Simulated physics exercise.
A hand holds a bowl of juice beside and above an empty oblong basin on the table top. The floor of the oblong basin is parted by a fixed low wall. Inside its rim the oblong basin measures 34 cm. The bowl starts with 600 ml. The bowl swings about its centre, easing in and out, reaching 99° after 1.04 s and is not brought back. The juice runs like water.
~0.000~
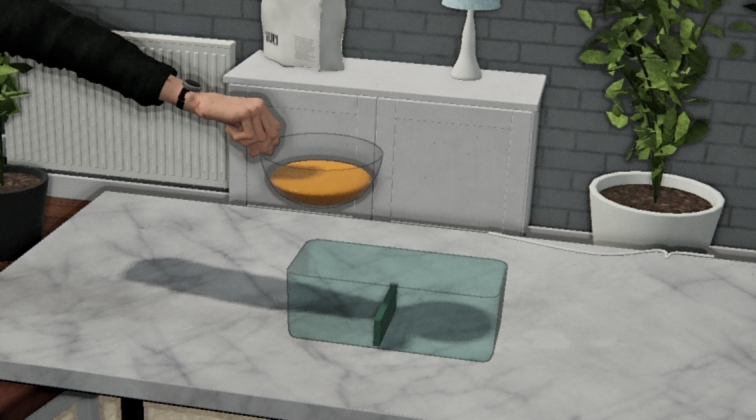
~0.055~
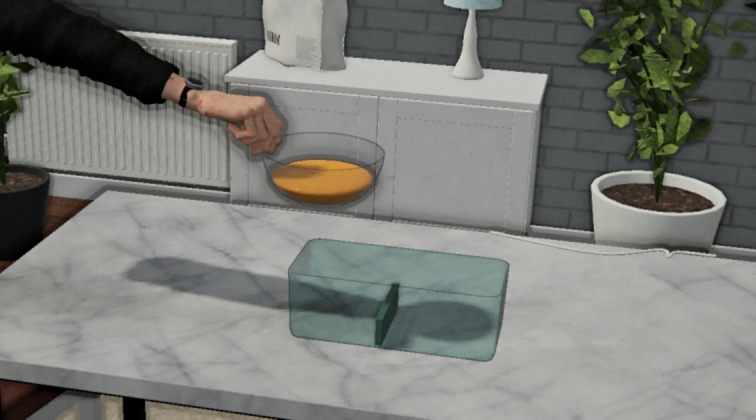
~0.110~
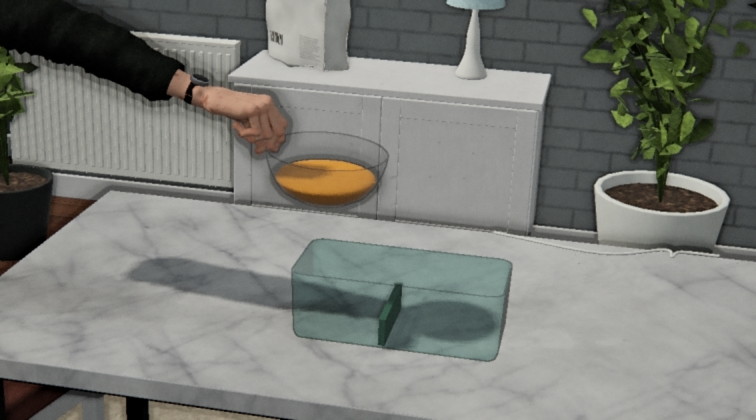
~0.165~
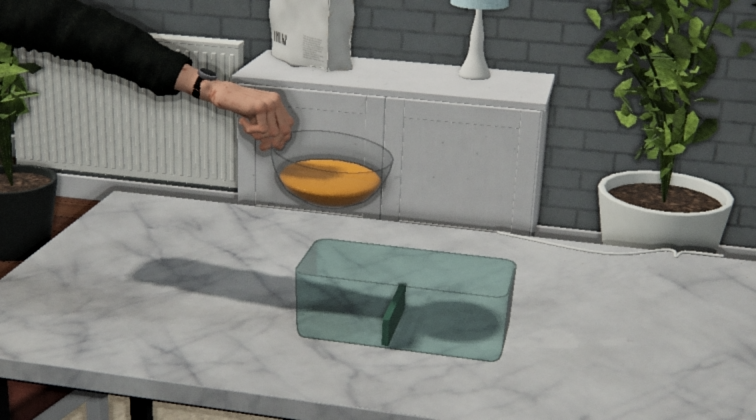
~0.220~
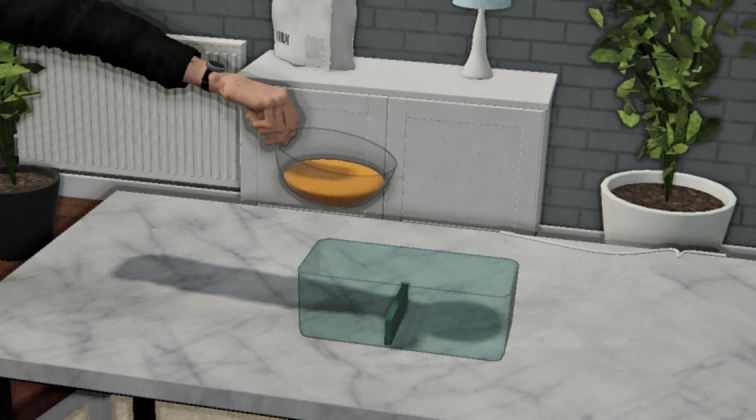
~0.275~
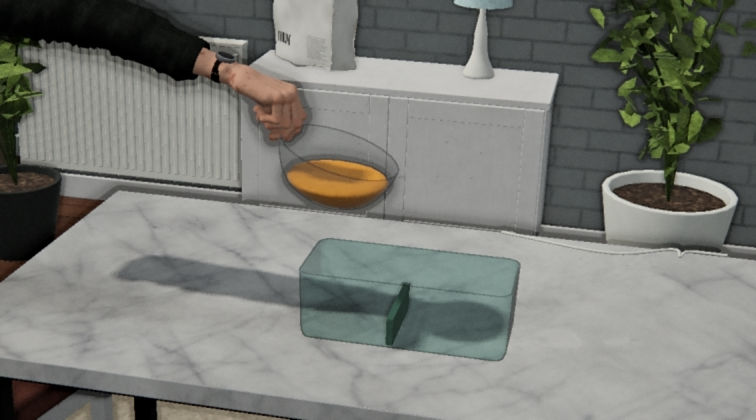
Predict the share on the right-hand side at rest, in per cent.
Roughly 62 per cent is past the wall.
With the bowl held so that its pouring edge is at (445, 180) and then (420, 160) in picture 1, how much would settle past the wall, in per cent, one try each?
In turn about 100 and 95 per cent.
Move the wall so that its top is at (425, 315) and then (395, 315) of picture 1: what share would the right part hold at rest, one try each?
First 5, then 45 per cent.
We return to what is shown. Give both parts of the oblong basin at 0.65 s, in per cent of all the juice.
Some 0 per cent left and 14 right.
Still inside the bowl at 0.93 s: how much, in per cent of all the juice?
Near 4 in a hundred.
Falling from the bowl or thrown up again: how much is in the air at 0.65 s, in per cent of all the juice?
Some 38 per cent.
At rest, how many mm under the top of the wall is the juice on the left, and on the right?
Some 38 mm on the left and 34 mm on the right.
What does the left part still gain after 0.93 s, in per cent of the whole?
Near 12 in a hundred.
By 0.65 s the tilt is 69° and 49 per cent is still to pour, 0 is left of the wall and 14 right of it.
By 0.93 s the tilt is 96° and 4 per cent is still to pour, 25 is left of the wall and 62 right of it.
By 1.22 s the tilt is 99° and 0 per cent is still to pour, 37 is left of the wall and 62 right of it.
By 1.54 s the tilt is 99° and 0 per cent is still to pour, 37 is left of the wall and 63 right of it.
At rest 37 per cent lies left of the wall, 62 right of it and 1 outside.
